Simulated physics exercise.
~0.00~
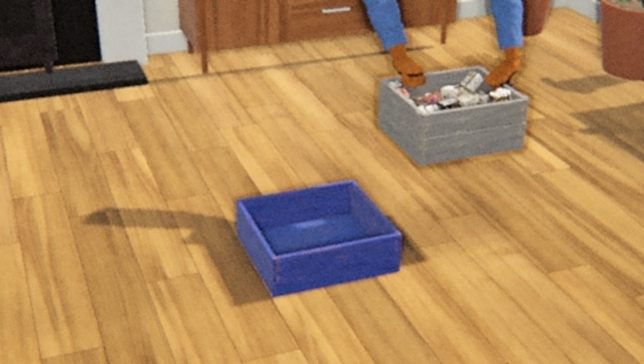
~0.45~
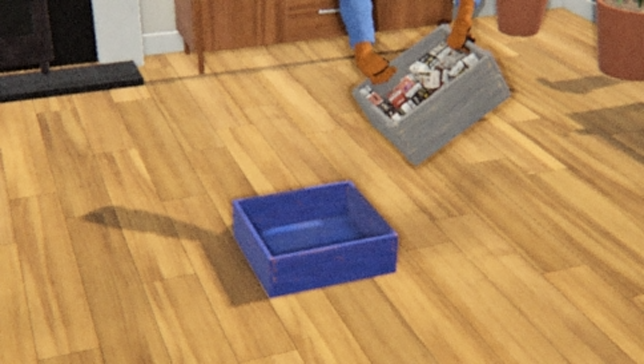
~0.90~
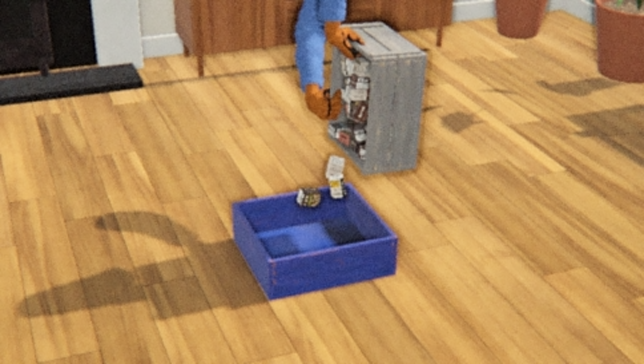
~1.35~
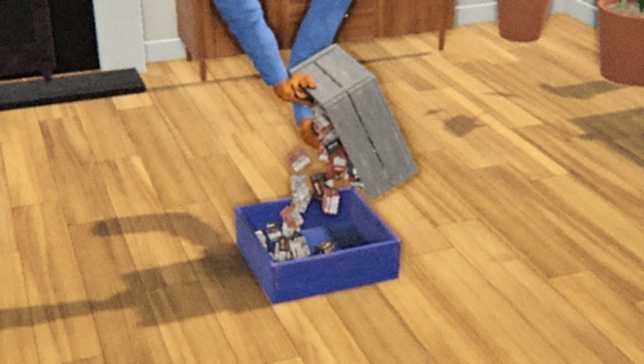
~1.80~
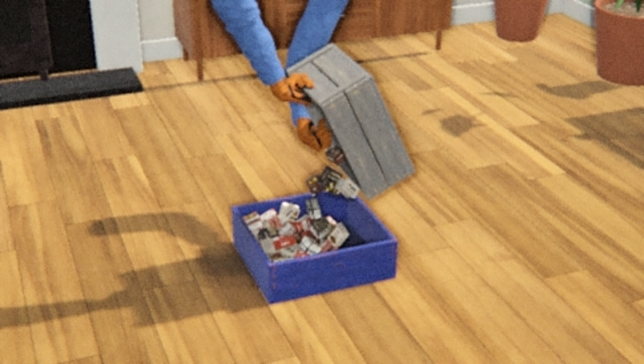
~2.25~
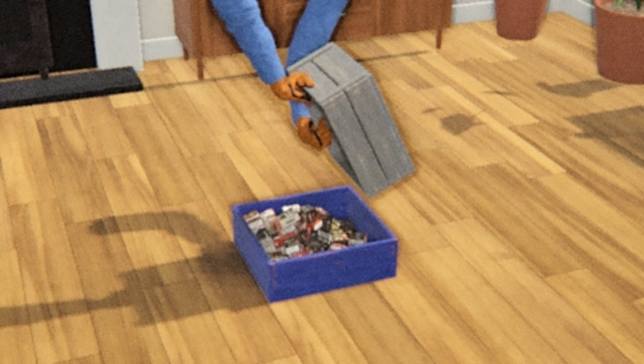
A grey crate full of small cartons was lifted by two orange-gloved hands and tipped steeply to the left over a blue basket, spilling the cartons in a tumbling stream until they all lay piled in the basket and the crate hung emptied above.
